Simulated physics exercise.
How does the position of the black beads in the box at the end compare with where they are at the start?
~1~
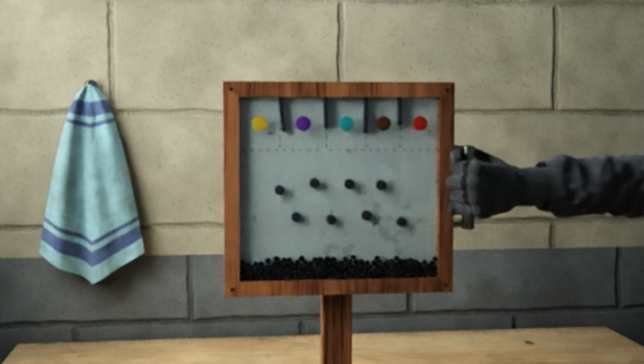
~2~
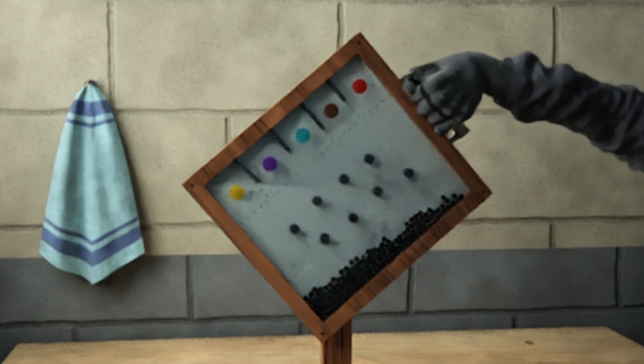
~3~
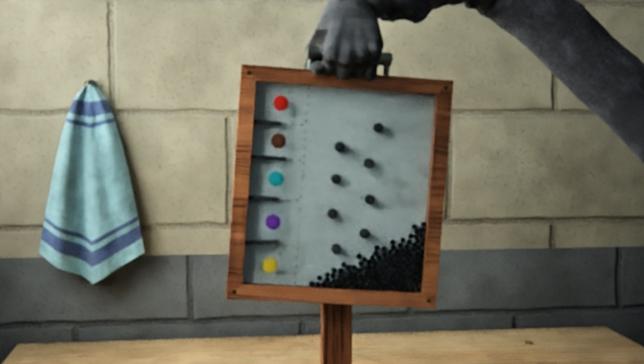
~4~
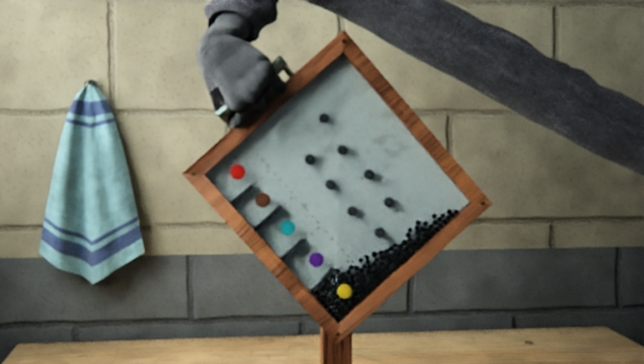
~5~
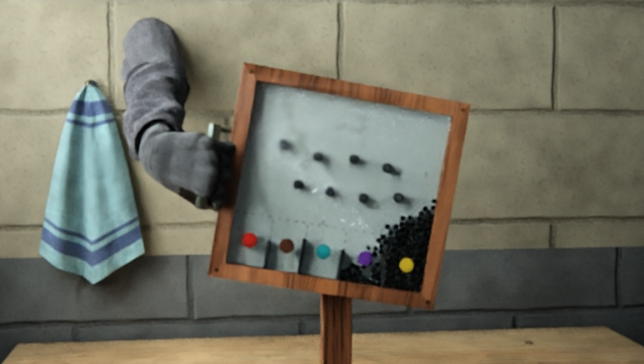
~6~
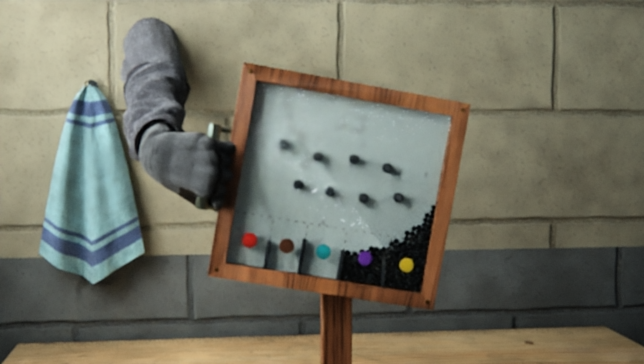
At the start the beads lie in a low layer along the bottom of the box, while at the end they are heaped farther to the right, in the lower right corner around the purple and yellow stickers.
